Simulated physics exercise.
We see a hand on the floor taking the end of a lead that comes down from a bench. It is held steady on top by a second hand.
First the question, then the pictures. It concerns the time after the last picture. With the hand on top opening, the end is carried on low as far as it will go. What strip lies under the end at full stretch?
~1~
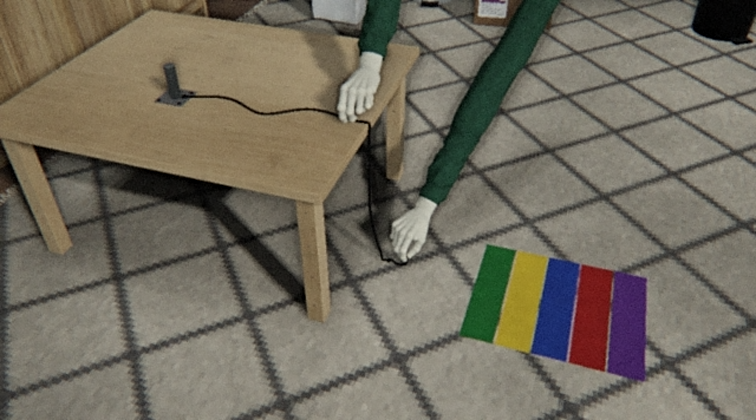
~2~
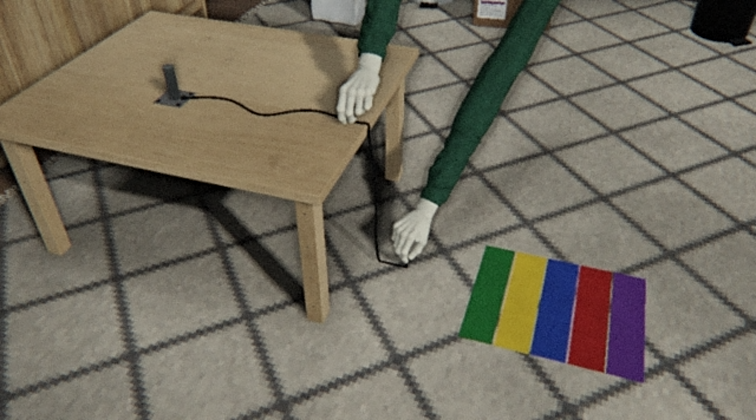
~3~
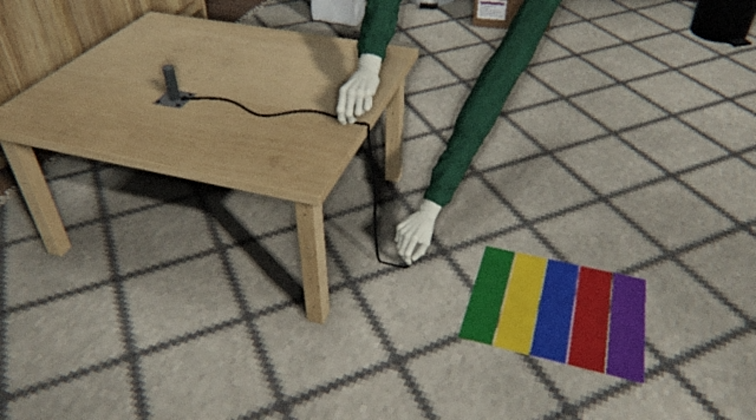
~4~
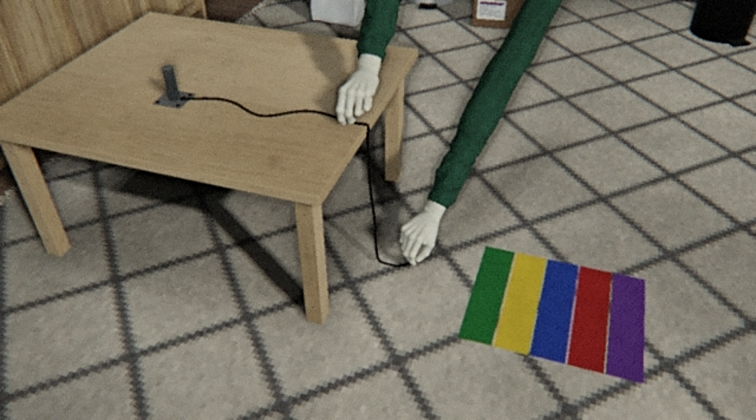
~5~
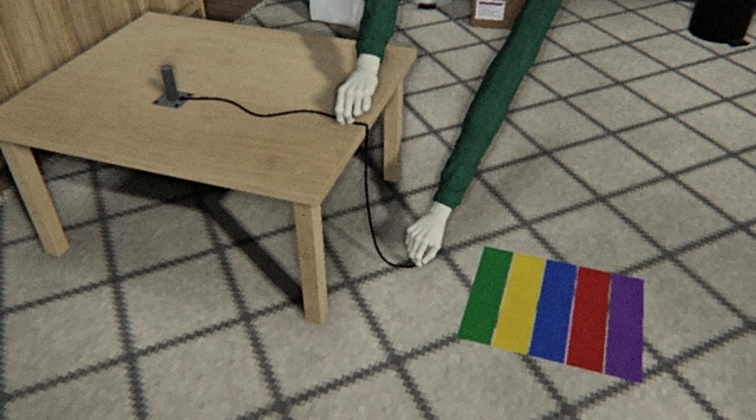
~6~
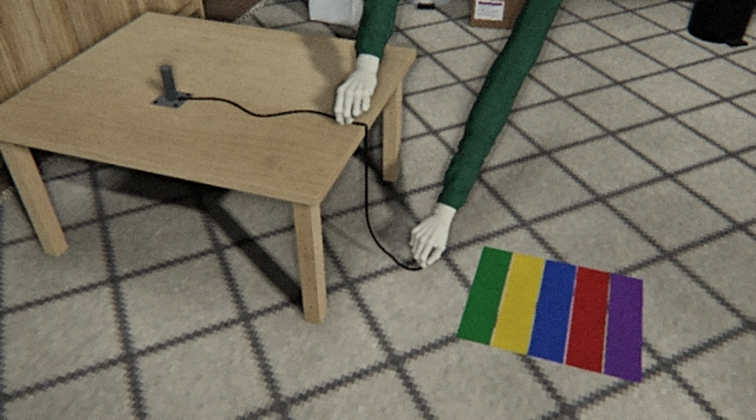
The yellow one.
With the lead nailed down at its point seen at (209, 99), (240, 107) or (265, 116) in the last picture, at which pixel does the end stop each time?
(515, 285), (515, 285), (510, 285).
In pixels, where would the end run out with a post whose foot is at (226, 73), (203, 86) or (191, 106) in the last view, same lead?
You'd find it around (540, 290), then (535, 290), and finally (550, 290).
A little later, end near (464, 273); short of the strips.
Next, end near (498, 280); over green.
When it is tight, end near (518, 285); over yellow. Over yellow.
